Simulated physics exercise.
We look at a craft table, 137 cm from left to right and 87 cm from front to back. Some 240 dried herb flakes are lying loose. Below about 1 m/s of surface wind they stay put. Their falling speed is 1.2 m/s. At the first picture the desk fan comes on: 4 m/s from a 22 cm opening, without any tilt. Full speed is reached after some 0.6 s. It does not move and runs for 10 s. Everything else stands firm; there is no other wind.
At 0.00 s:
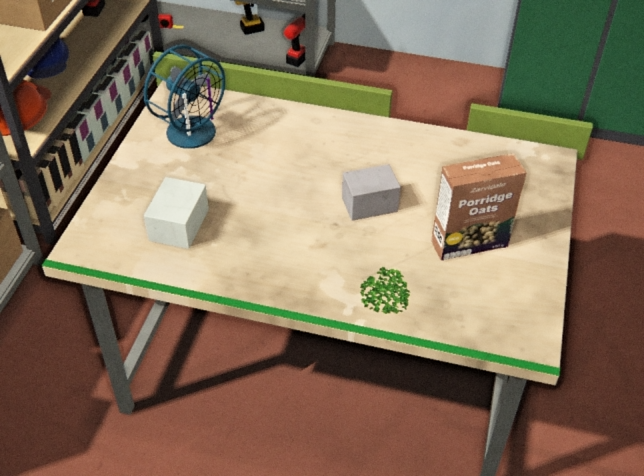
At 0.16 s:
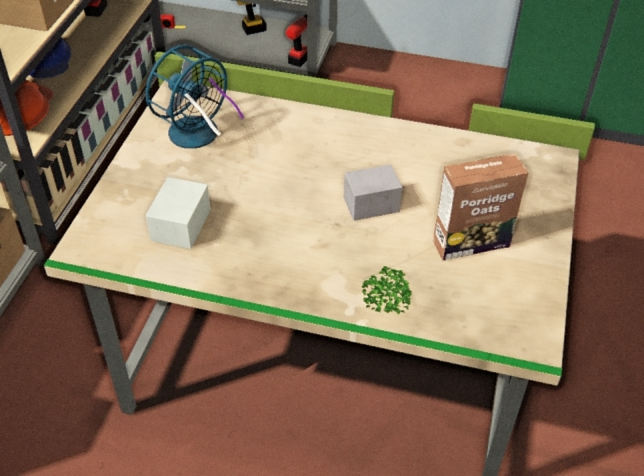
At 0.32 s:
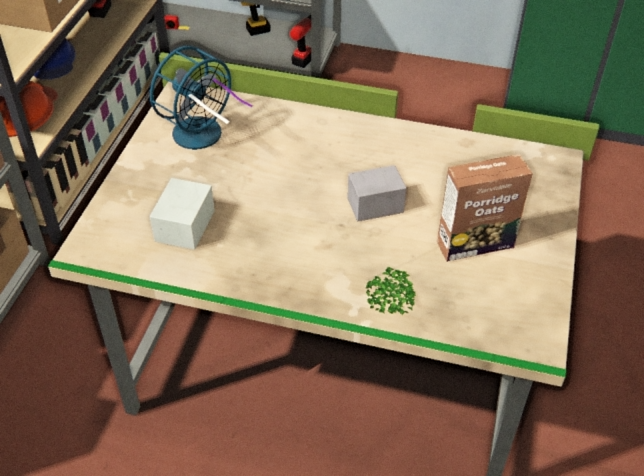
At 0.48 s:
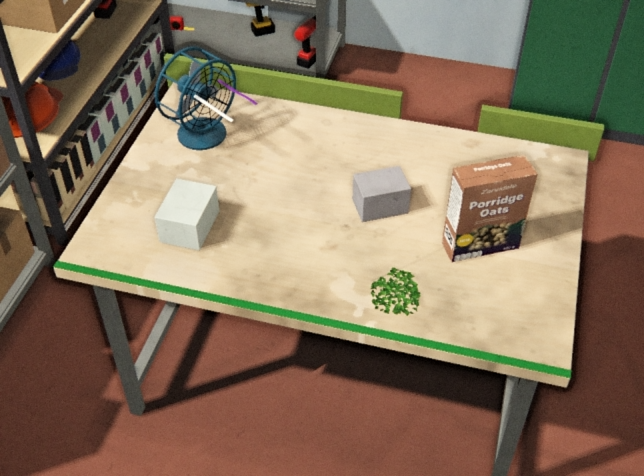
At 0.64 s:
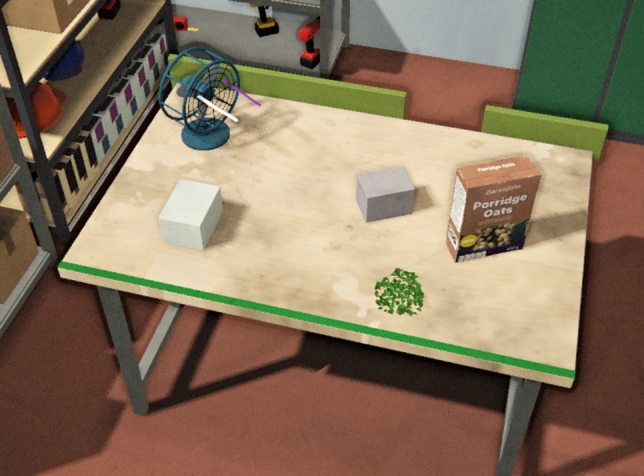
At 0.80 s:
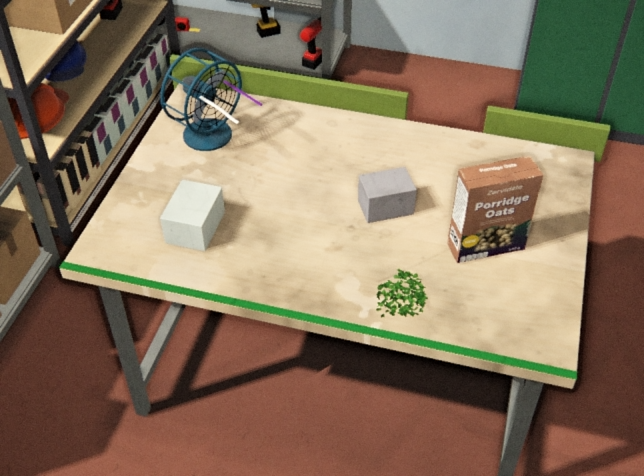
Desk fan whirring into motion on a craft table beside blocks and an oats carton, a few loose green herb flakes then shifting slightly.
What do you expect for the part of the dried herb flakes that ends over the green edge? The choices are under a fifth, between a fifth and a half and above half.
By then over half are over the green edge.
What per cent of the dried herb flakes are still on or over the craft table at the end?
About 0 %.
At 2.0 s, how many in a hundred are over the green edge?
Some 100 per cent.
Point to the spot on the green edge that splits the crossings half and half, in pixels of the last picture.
Around (447, 352).
After 2.0 s, 100 % are over the green edge; 100 % have settled or left.
After 3.2 s, 100 % are over the green edge; 100 % have settled or left.
After 5.5 s, 100 % are over the green edge; 100 % have settled or left.
After 10.0 s, at the end, 100 % are over the green edge.
